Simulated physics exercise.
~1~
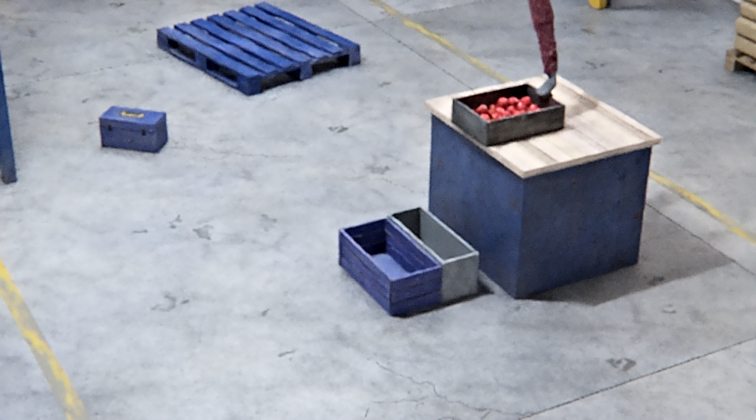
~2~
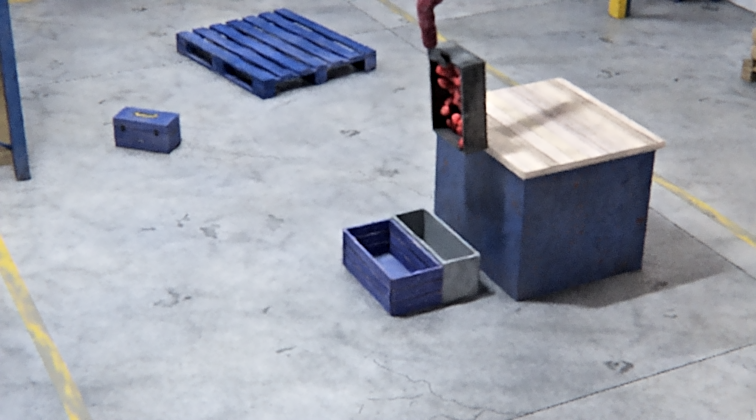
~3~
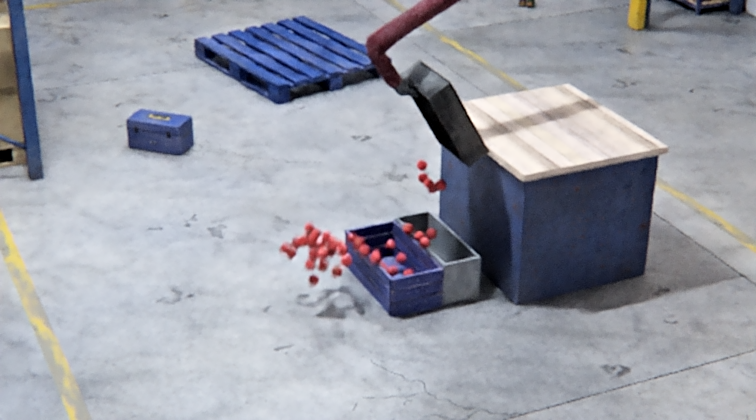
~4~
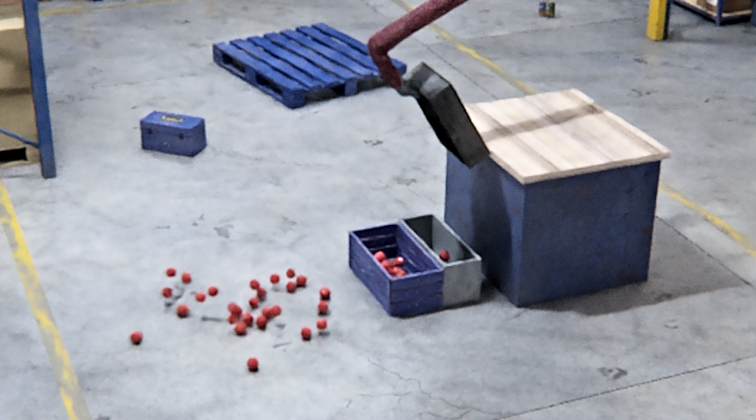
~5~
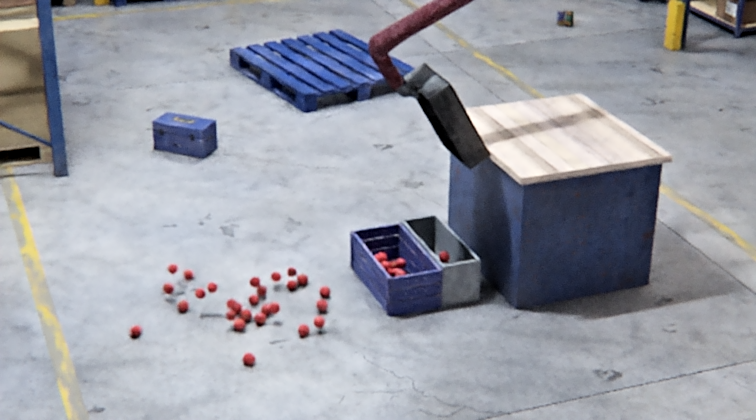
Black box of tomatoes lifted and tipped by a red arm, spilling some into a blue bin and many across the floor.
